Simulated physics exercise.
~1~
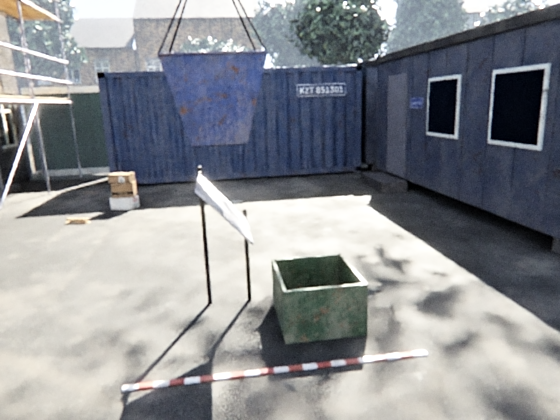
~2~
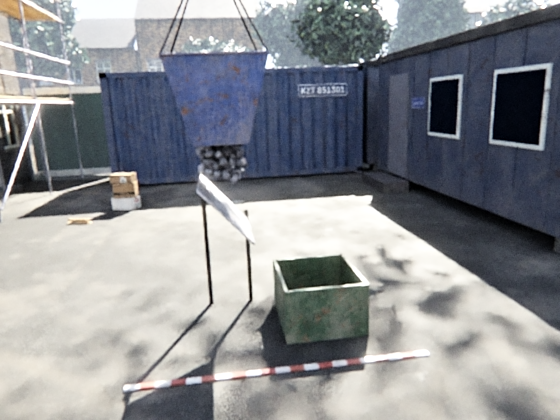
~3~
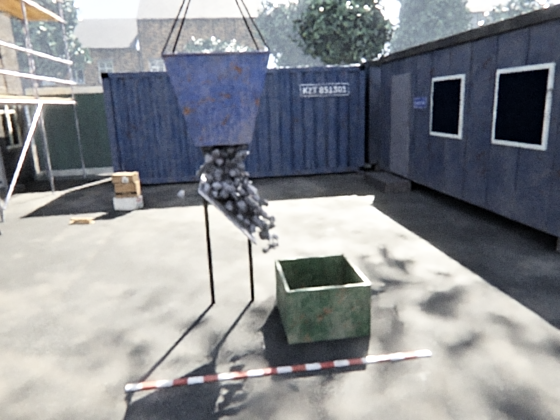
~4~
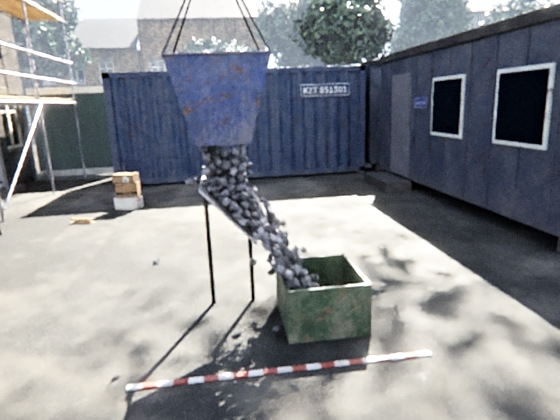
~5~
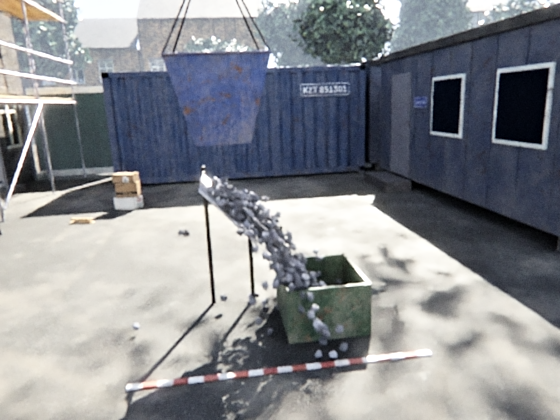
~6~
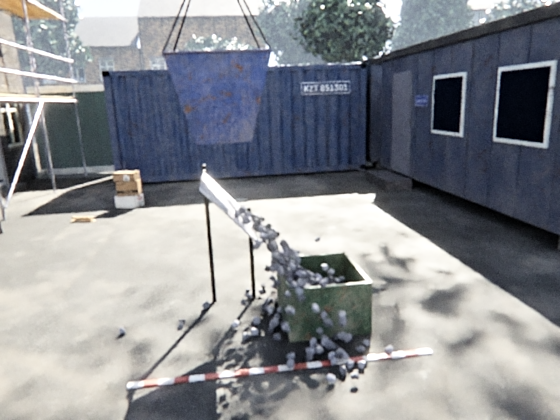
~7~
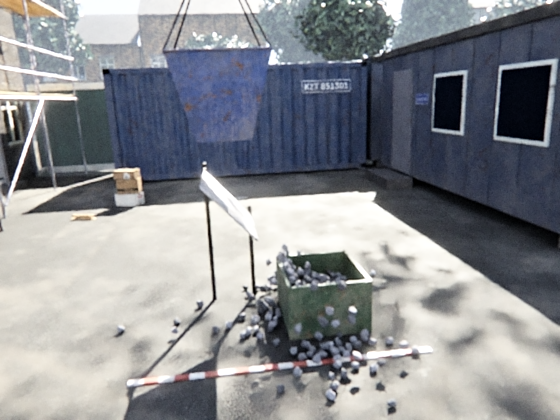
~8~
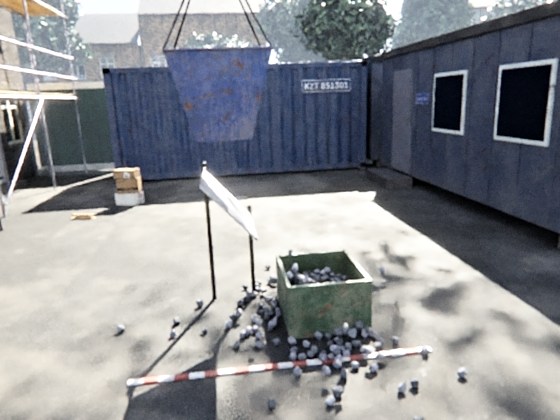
In a sunlit yard, with blue containers behind and scaffolding at the left, a rusty blue skip hangs still above a sloping steel chute and an open green bin. The skip's underside opens and grey stones pour out in a dense clump onto the steel. They slide down to the right and stream towards the bin. As the flow thins, the stones heap up inside while others spill over and scatter around the red and white staff. Finally the chute is bare, with most stones in the bin and the rest strewn on the ground around it.
